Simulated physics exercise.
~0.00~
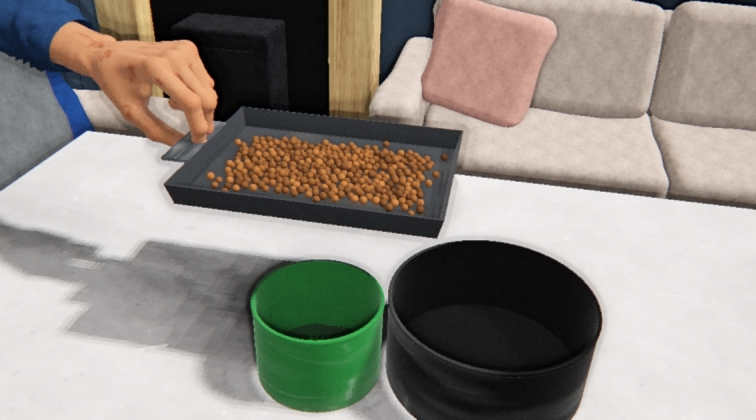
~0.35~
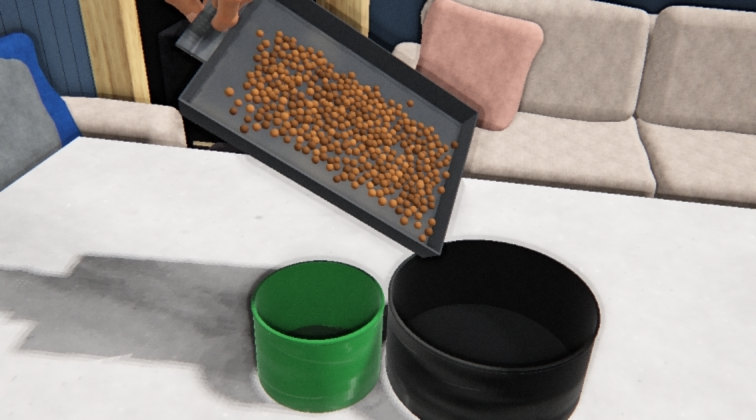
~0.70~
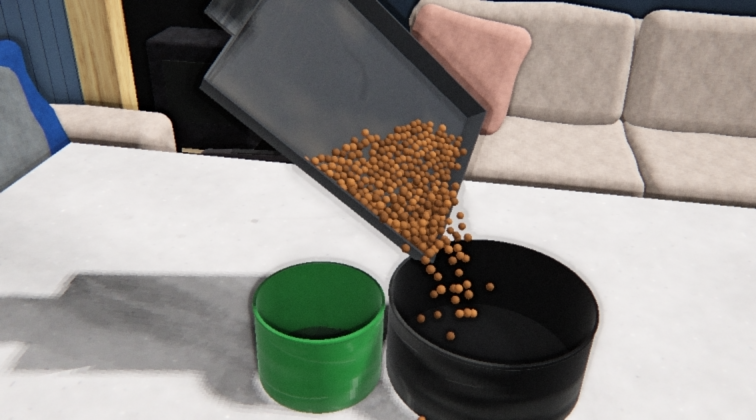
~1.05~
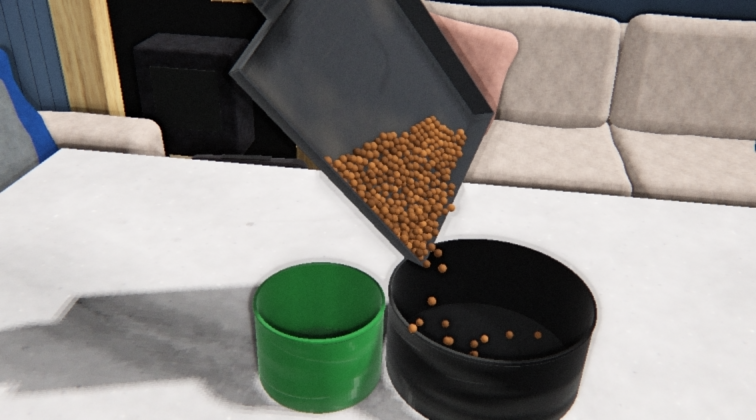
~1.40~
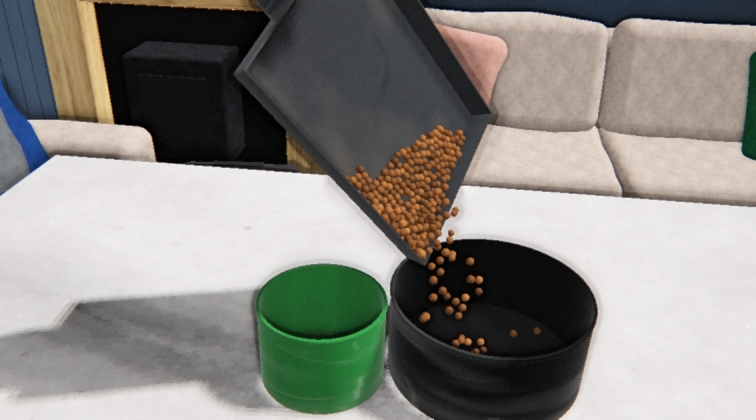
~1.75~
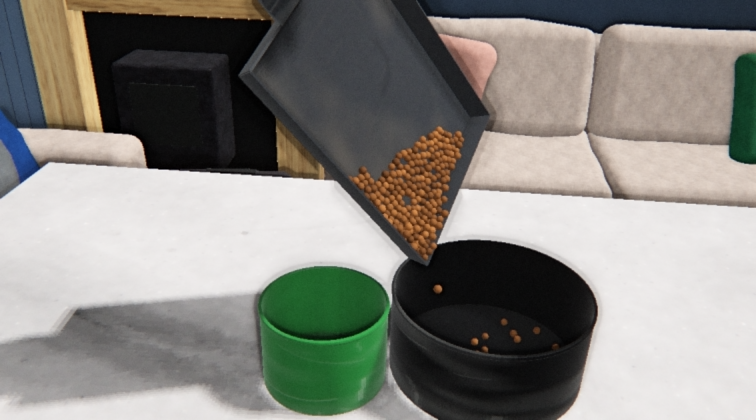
To begin with, a hand holds the edge of a dark tray spread with small brown cereal balls, above a white table where a green pot and a wider black pot stand side by side. The tray rises and tips toward the right, and the balls slide to its lower corner. Some spill over that corner and drop into the black pot. The tray tilts more steeply, and the balls keep falling, first thinly, then in another burst. Finally the tray stays steeply tipped with a large heap still in its corner, while balls lie in the black pot and none are seen in the green one.
